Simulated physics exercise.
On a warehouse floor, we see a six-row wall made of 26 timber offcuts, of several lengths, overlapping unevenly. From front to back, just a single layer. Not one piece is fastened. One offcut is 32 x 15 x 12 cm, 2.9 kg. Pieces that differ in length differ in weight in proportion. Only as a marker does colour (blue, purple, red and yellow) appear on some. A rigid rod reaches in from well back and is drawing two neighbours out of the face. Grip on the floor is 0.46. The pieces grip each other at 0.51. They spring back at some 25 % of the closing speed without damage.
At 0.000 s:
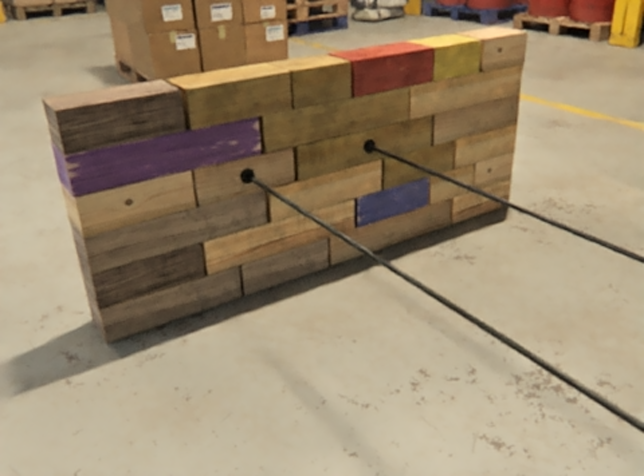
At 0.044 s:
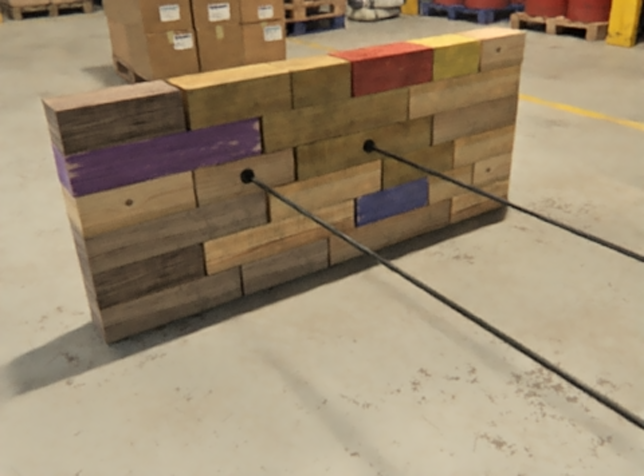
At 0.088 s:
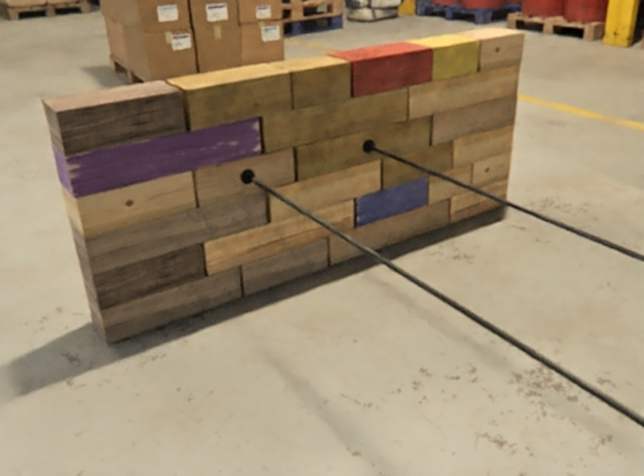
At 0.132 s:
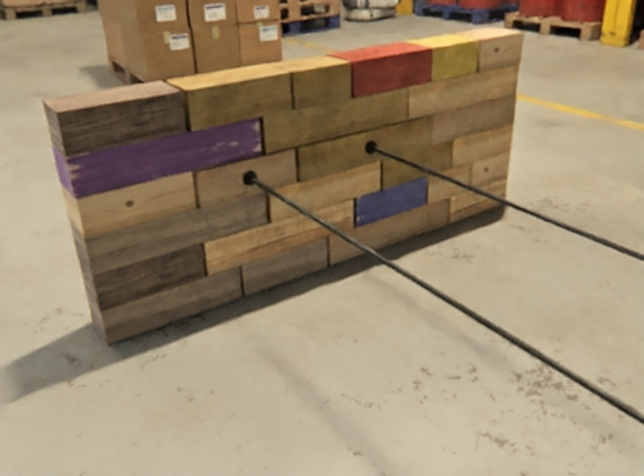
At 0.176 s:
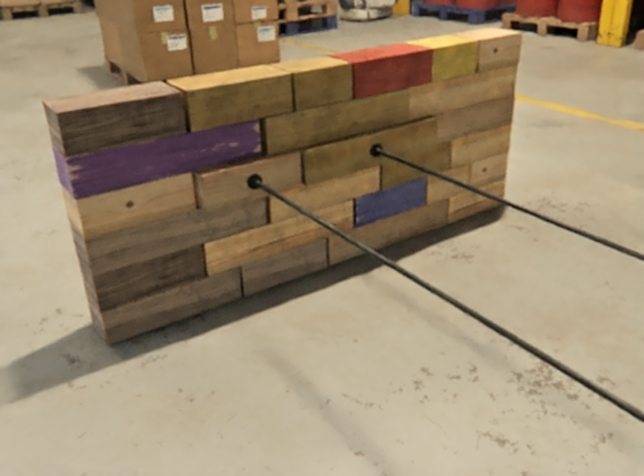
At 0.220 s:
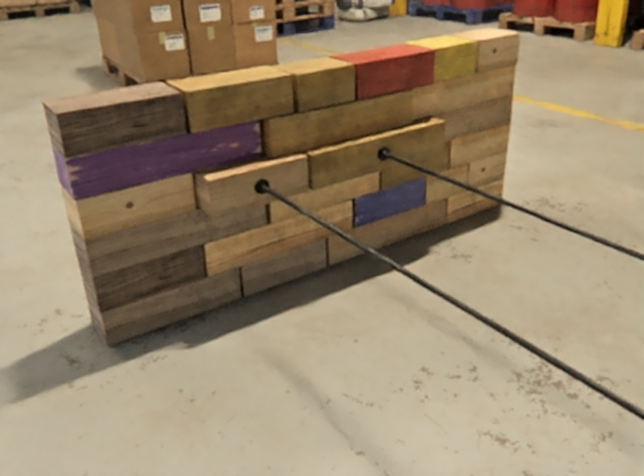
Two neighbouring blocks in a wooden wall slid partway out of its face, drawn by two dark rods, after sitting still at first; the red block on top shifted slightly too.
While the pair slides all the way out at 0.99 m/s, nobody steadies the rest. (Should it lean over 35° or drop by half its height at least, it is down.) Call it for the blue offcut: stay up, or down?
Not down.
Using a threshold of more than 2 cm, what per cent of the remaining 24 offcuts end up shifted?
The answer is 15 percent.
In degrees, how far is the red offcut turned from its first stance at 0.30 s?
Something like 0°, give or take.
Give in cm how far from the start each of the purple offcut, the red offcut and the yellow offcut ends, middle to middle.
Start to finish, close to purple 0, red 55, yellow 0 centimetres.
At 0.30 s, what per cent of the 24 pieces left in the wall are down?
0 %.
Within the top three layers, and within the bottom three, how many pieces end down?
3, then 0.
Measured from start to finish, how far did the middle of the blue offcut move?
I'd put it at near 0 cm.
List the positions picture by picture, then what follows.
In the first picture (we follow the side turned to the camera; the camera moves round a little), pulled offcut (219, 175) not yet moving; blue offcut (395, 202); red offcut (395, 71); yellow offcut (458, 60); no other piece has moved.
Pulled offcut (219, 175) not yet moving; blue offcut (394, 202), in the second picture.
Pulled offcut (219, 176) not yet moving; blue offcut (393, 202), in the third picture.
Pulled offcut (221, 177) 13 mm out; blue offcut (393, 202), in the fourth picture.
Pulled offcut (226, 181) 46 mm out; blue offcut (392, 202); red offcut (396, 73) displaced 14 mm; 3 stirred so far, in the fifth picture.
Pulled offcut (233, 186) 9 cm out; blue offcut (391, 202); red offcut (398, 74) displaced 31 mm; yellow offcut (455, 61); 4 stirred so far, in the sixth picture.
Around 0.30 s, none of the 24 other offcuts down, 9 disturbed; blue offcut unmoved; red offcut displaced 7 cm.
Around 0.44 s, none of the 24 other offcuts down, 7 disturbed; blue offcut unmoved; red offcut displaced 12 cm.
Around 0.68 s, 3 of the 24 other offcuts down; blue offcut unmoved; red offcut tipped 42°, 6 cm lower.
Around 0.94 s, 3 of the 24 other offcuts down; blue offcut unmoved; red offcut on its side.
Finally (2.0 s), 3 of the 24 other offcuts down; blue offcut unmoved; red offcut upside down; purple offcut unmoved. Seen by the last camera, middles, blue offcut near (378, 195), red offcut near (401, 236).
